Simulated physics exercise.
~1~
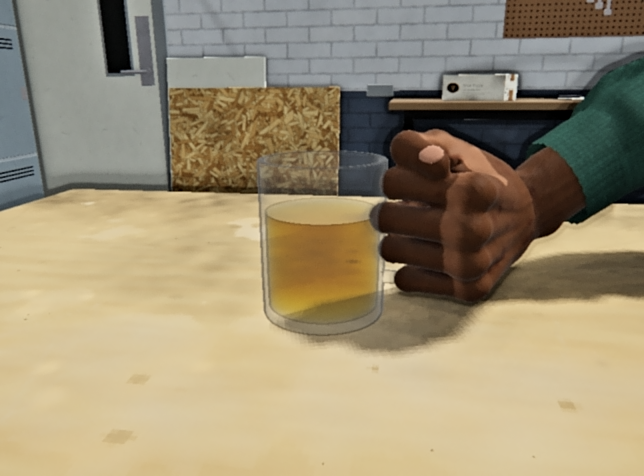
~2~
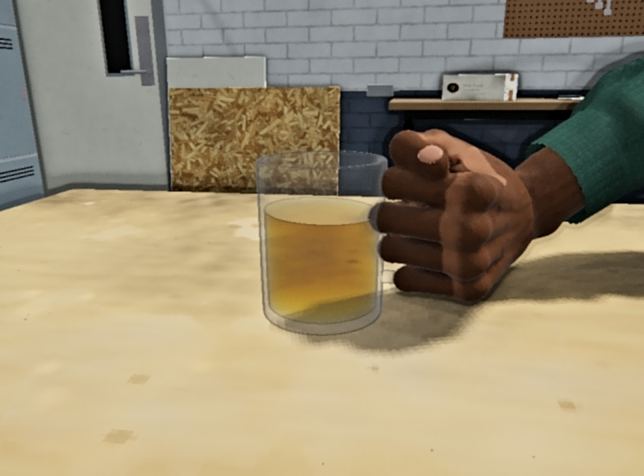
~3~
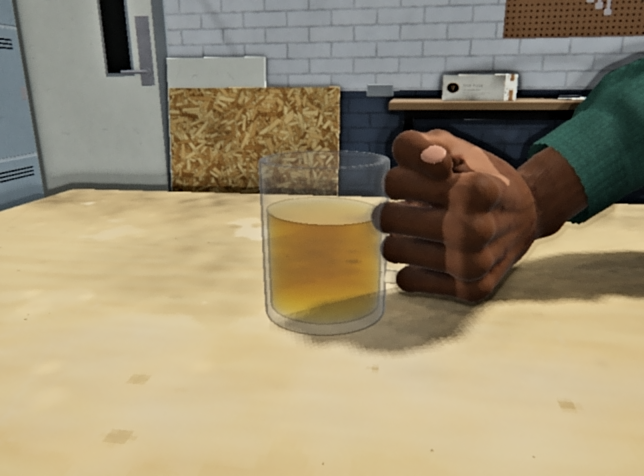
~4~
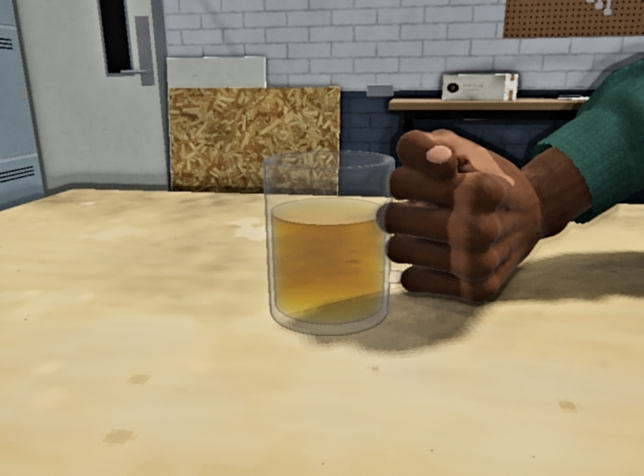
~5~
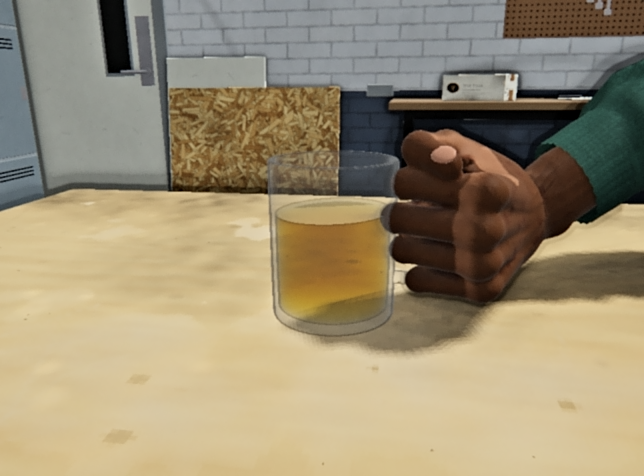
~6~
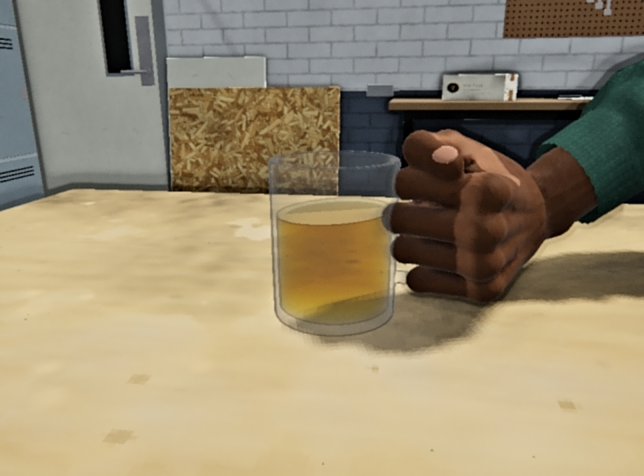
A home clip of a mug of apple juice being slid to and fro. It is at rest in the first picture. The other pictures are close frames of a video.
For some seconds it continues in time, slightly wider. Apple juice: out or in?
In.
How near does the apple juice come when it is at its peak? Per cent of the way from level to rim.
Roughly 20 per cent, I'd estimate.
Next, the highest wave so far stays far below the rim.
Finally, the highest wave so far stays far below the rim; nothing has left it.
